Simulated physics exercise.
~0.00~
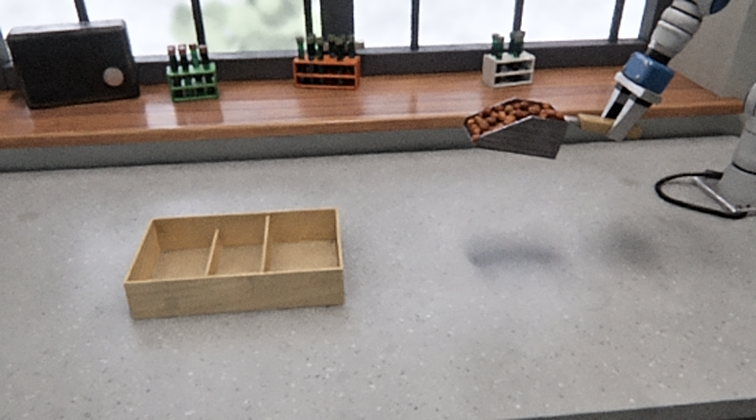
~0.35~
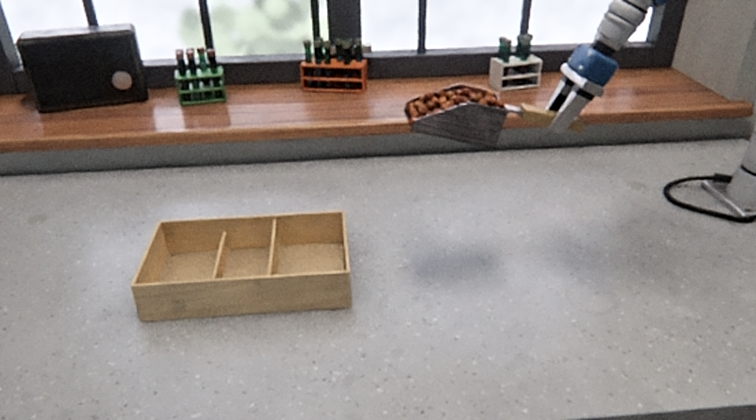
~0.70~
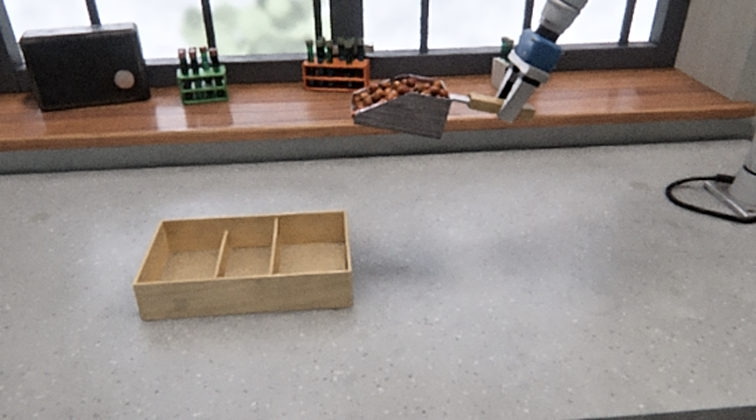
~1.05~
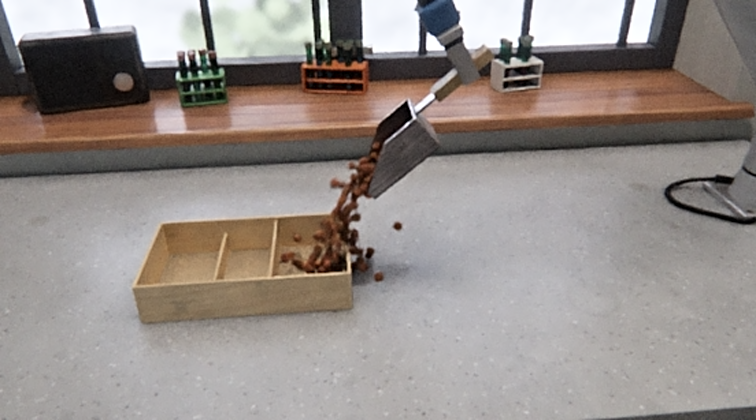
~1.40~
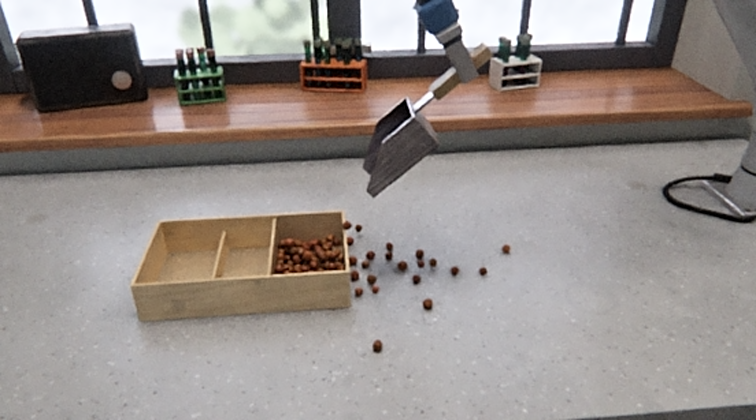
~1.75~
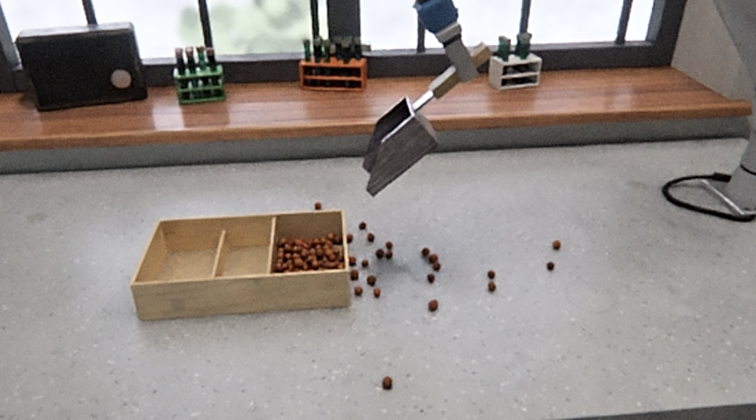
On a grey counter, a robot tips hazelnuts into a box's right compartment, scattering some outside.
